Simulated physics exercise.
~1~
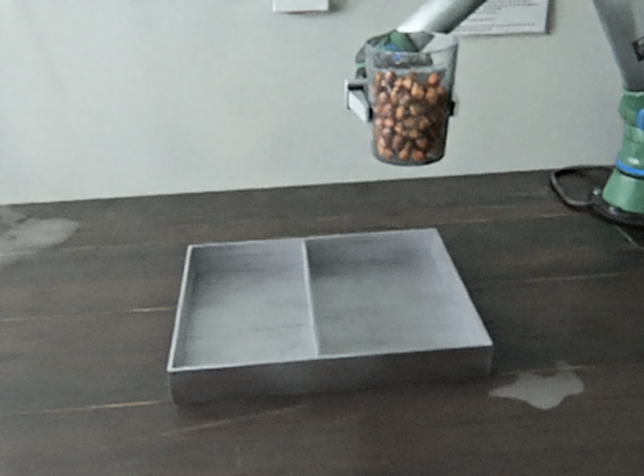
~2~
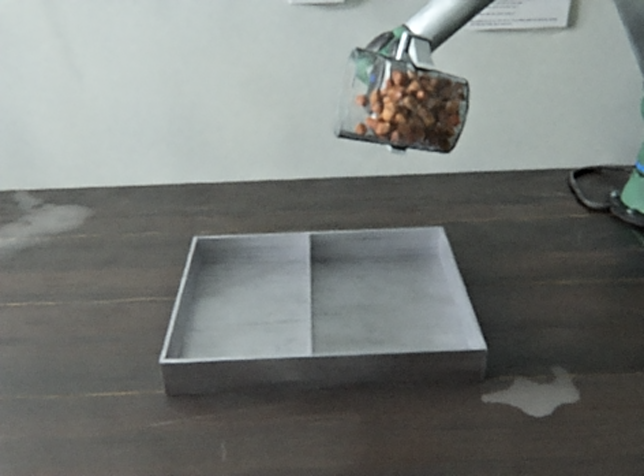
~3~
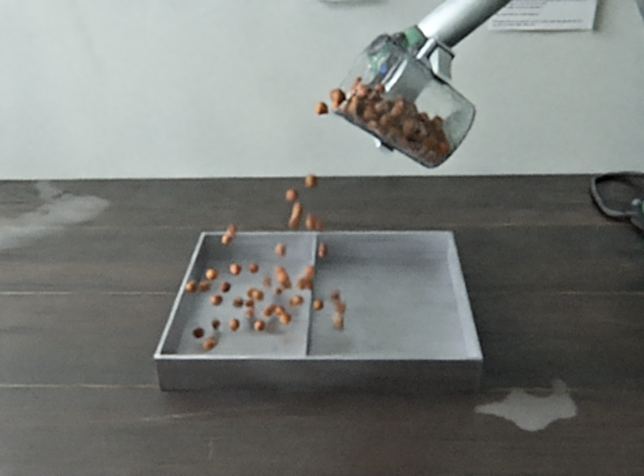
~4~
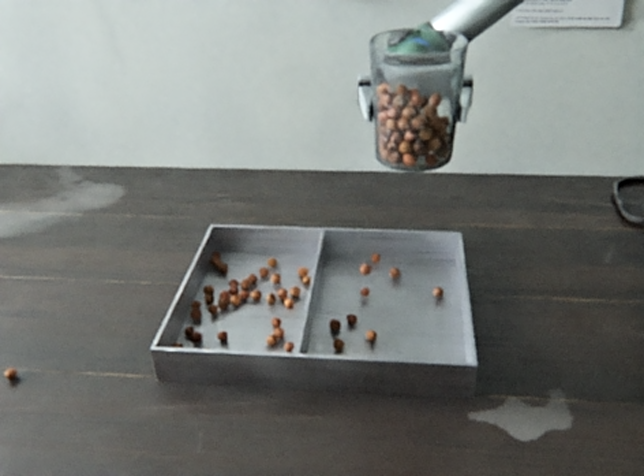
The footage shows a robot arm holding a clear tumbler of hazelnuts above a divided grey tray, tipping it leftward so some spill mostly into the left section, then returning it upright, still partly full, with a few nuts in the right section and one on the table.
